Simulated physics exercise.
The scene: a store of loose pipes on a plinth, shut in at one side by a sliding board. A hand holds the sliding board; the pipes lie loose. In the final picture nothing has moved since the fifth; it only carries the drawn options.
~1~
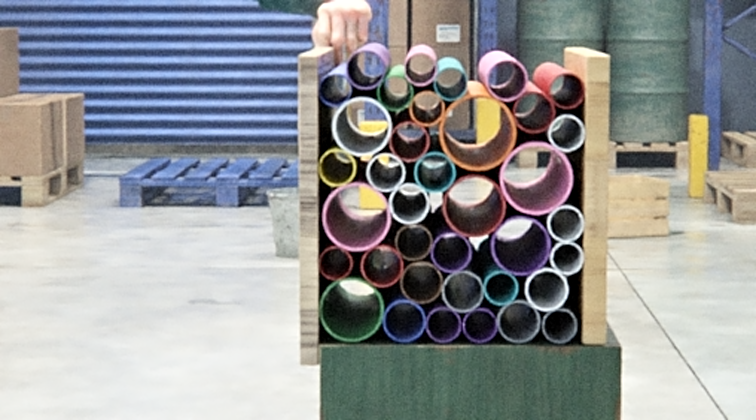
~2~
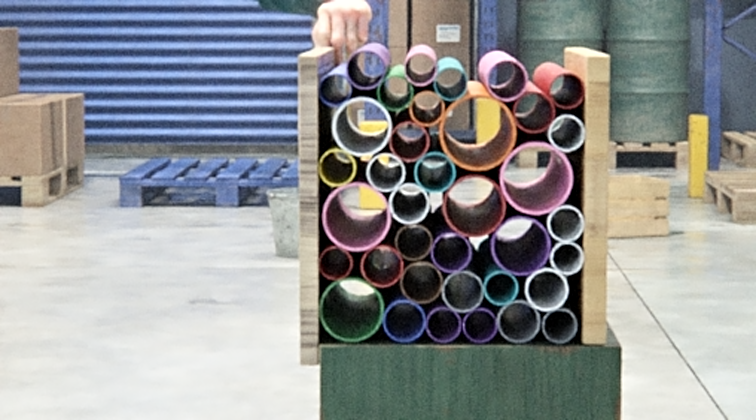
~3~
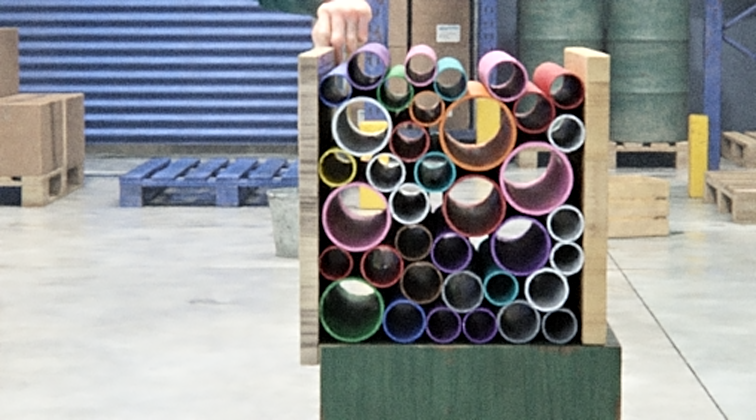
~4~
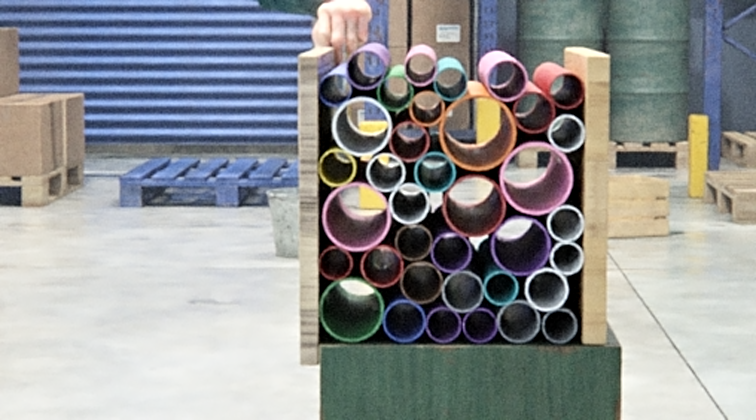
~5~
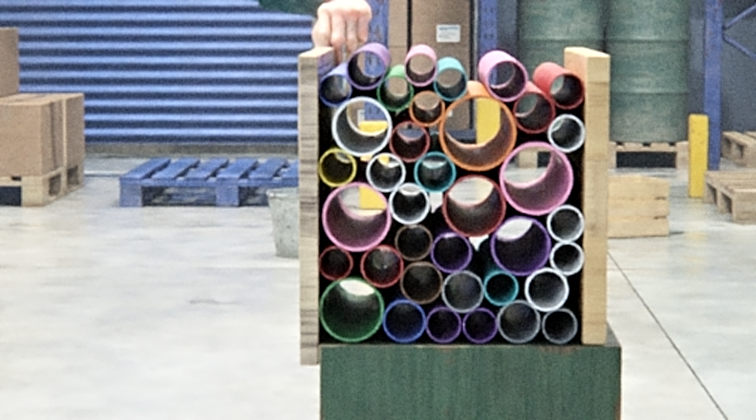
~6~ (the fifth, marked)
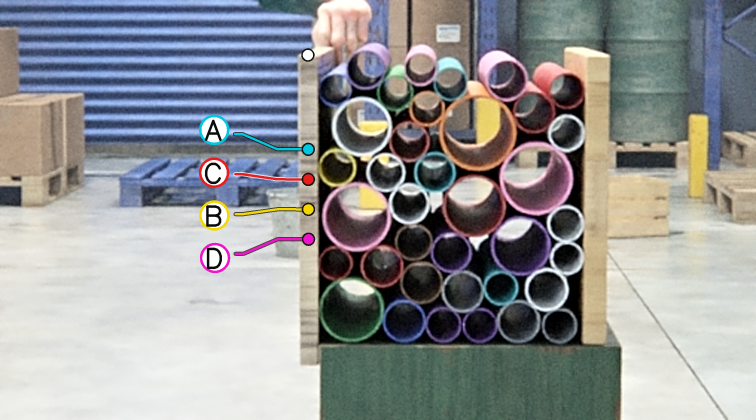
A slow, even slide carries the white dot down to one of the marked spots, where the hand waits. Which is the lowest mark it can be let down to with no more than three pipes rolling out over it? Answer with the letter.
The lowest mark that will do is C.
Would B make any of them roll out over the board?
Yes, at B.
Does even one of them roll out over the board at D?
At D: Yes.
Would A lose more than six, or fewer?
At A, fewer than six.
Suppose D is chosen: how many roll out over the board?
With D, six.
On the copy, A at (308, 149); B at (308, 209); C at (308, 179); D at (308, 239); the white dot at (308, 55).
On C. First, top of the board (319, 113).
Then, top of the board (319, 177).
Finally, top of the board (319, 179), two out over the board.
By contrast, A two out over the board; B more than three out over the board; D more than three out over the board.
